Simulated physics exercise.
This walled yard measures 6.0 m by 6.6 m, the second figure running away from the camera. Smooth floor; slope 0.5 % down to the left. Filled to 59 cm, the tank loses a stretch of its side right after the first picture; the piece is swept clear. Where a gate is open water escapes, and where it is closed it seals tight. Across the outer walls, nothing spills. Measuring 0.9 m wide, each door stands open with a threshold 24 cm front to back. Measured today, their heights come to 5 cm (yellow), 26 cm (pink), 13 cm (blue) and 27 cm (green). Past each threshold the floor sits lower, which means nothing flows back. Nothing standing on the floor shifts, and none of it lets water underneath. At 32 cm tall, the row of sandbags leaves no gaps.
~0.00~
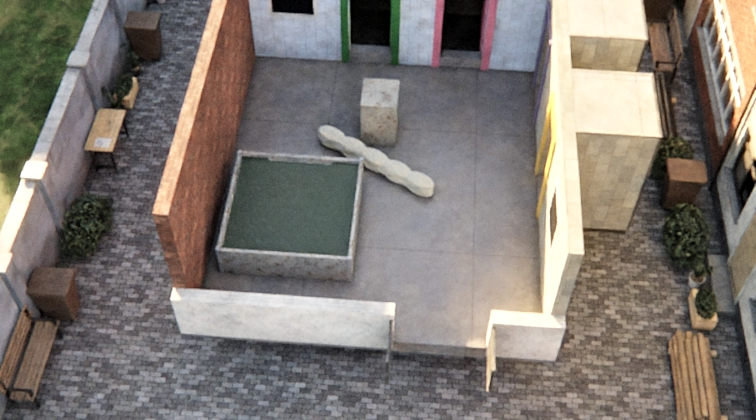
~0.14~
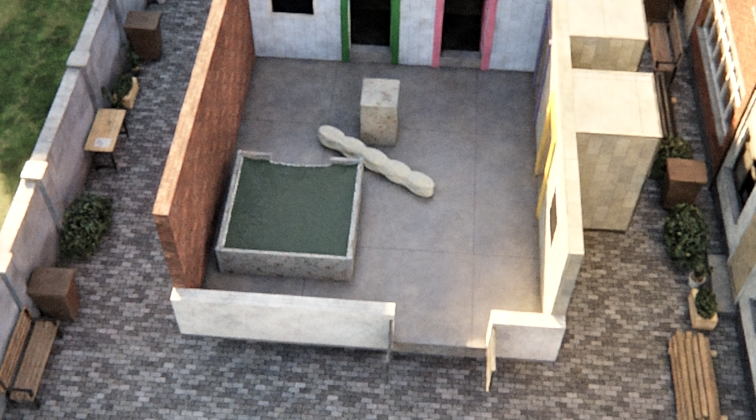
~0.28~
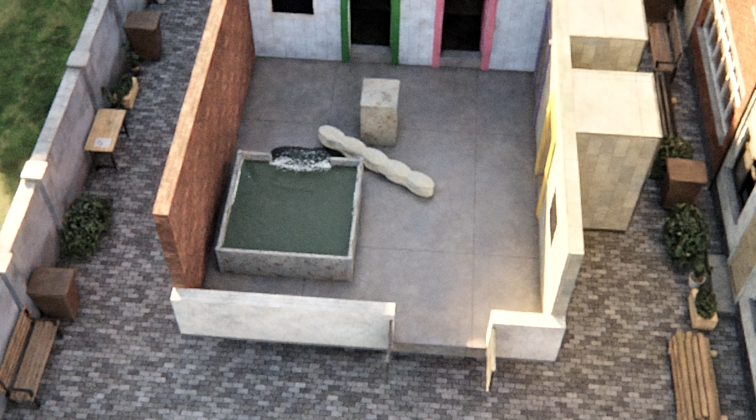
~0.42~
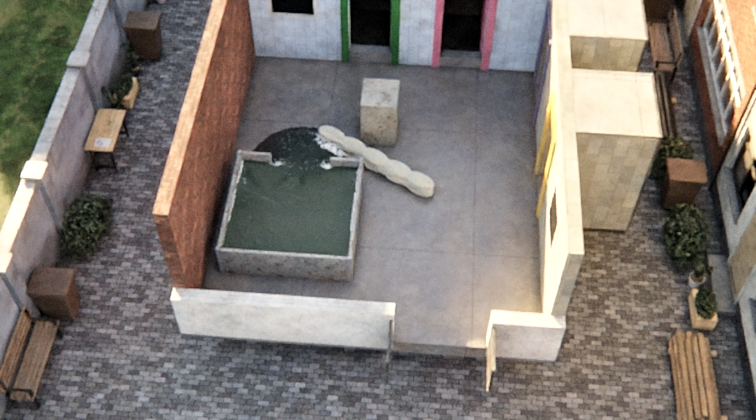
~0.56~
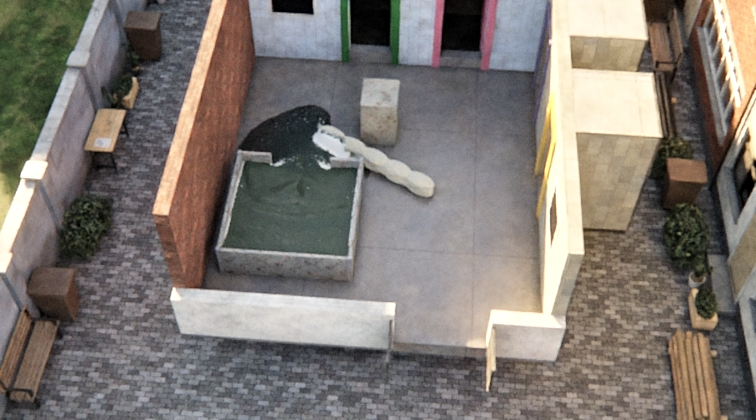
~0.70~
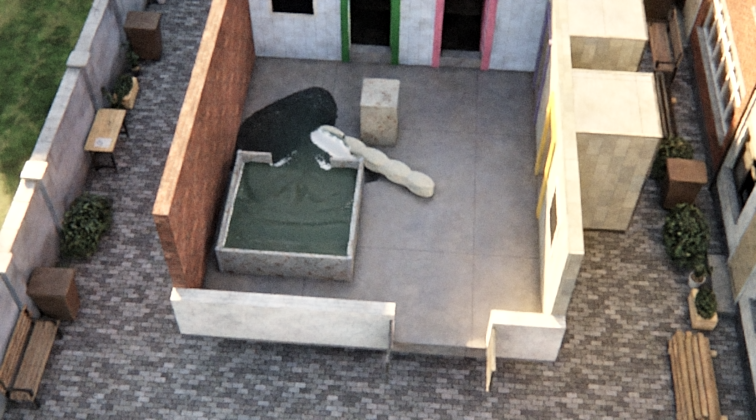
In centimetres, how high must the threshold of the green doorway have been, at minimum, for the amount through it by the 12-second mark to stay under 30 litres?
It must have been at least 8.5 cm high.
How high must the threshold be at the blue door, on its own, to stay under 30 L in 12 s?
Blue door - some 12.5 centimetres.
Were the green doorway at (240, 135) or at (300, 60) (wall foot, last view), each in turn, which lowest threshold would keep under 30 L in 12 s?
16 and 24 cm.
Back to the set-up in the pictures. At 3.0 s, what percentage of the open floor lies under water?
Some 40 per cent is wet.
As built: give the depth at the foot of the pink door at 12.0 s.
About 9.0 centimetres.
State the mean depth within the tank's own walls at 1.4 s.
The average depth is some 43 cm.
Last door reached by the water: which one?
Door: Yellow.
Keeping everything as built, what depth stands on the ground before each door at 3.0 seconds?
Centimetres: Yellow = 0, pink = 2, blue = 0, green = 16.
After 1.4 s water covers 20 % of the floor, deepest (44 cm) near (334, 152); it has not reached the green door.
After 3.0 s water covers 40 % of the floor, deepest (36 cm) near (264, 59); 16 cm at the green door, 0 litres in over its 27 cm threshold.
After 12.0 s water covers 95 % of the floor, deepest (11 cm) near (258, 320); 7 cm at the green door, 0 litres in over its 27 cm threshold.
At the green door as built, the water arrived by 1.5 s and peaked near 16 cm at 3.2 s.
Run again over the same 12 s with other heights there, 56 litres in over 7 cm, 22 litres over 9.5 cm. The limit of 30 litres is kept from about 8.5 cm up.
